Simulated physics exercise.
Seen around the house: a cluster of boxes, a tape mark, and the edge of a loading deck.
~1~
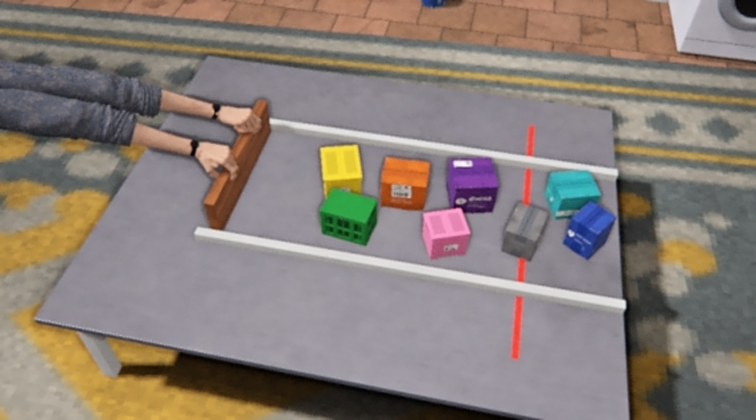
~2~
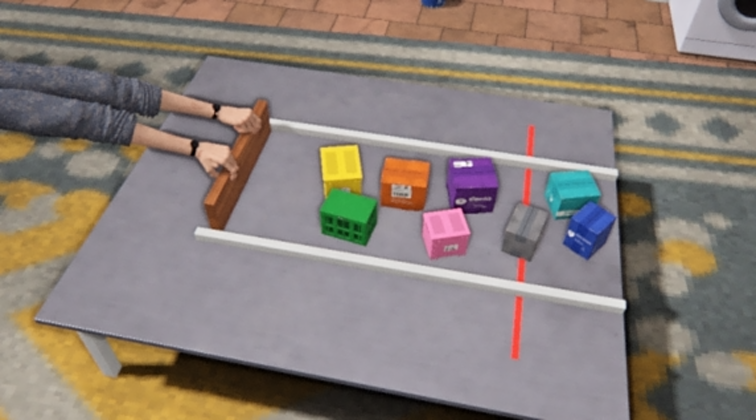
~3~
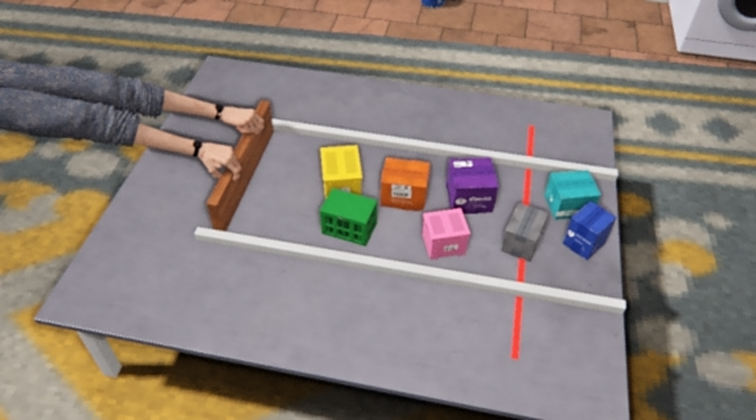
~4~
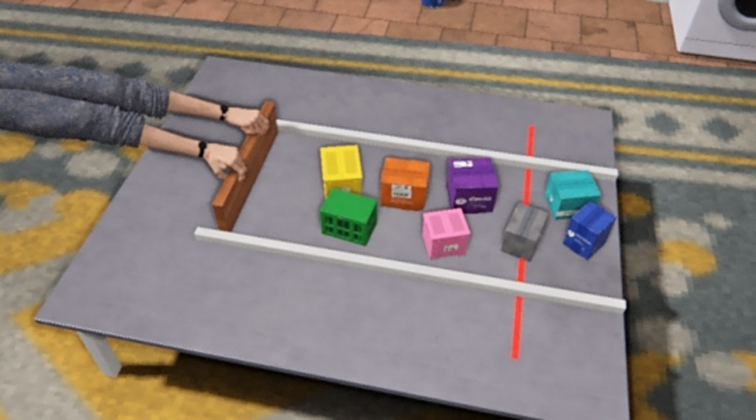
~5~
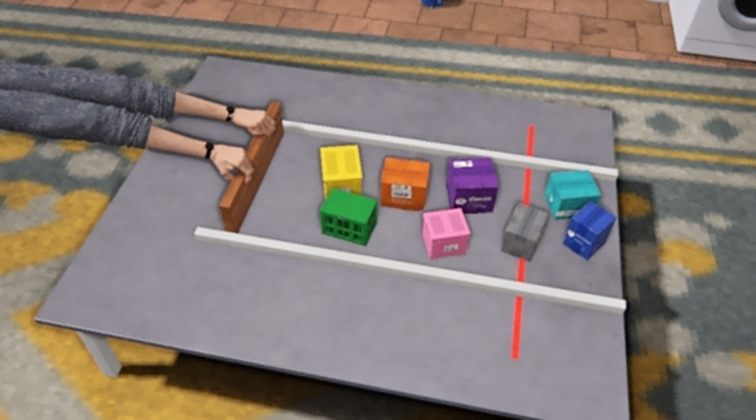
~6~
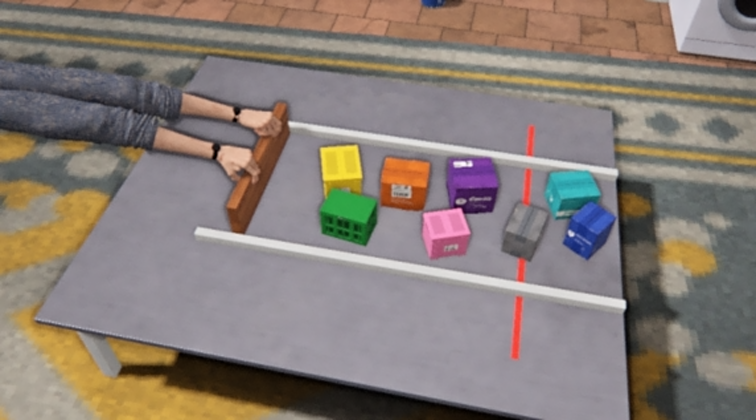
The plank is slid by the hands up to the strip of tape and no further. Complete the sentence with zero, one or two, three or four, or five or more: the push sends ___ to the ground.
The push sends three or four to the ground.
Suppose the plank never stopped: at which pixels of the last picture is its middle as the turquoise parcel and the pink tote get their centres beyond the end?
Roughly at (470, 200) and roughly at (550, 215).
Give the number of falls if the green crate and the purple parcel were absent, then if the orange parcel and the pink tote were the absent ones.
That gives 1 in the first case, then 2 in the second.
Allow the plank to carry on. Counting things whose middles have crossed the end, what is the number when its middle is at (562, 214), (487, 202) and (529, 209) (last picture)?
First 6, then 2, then 4.
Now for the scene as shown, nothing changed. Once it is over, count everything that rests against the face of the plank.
Well, it touches 2.
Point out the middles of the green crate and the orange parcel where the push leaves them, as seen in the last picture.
Answer: First (550, 248), after that (591, 214).
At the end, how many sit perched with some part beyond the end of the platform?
It would come to 0.
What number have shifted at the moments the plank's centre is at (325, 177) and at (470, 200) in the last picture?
So 1, and at the other place 8.
Soon after, none off yet; blue box at rest near (589, 231); turquoise parcel at rest near (572, 195); grey parcel at rest near (525, 232).
In the end, the number that fall off is three or four; gone, purple parcel, grey parcel, turquoise parcel and blue box.
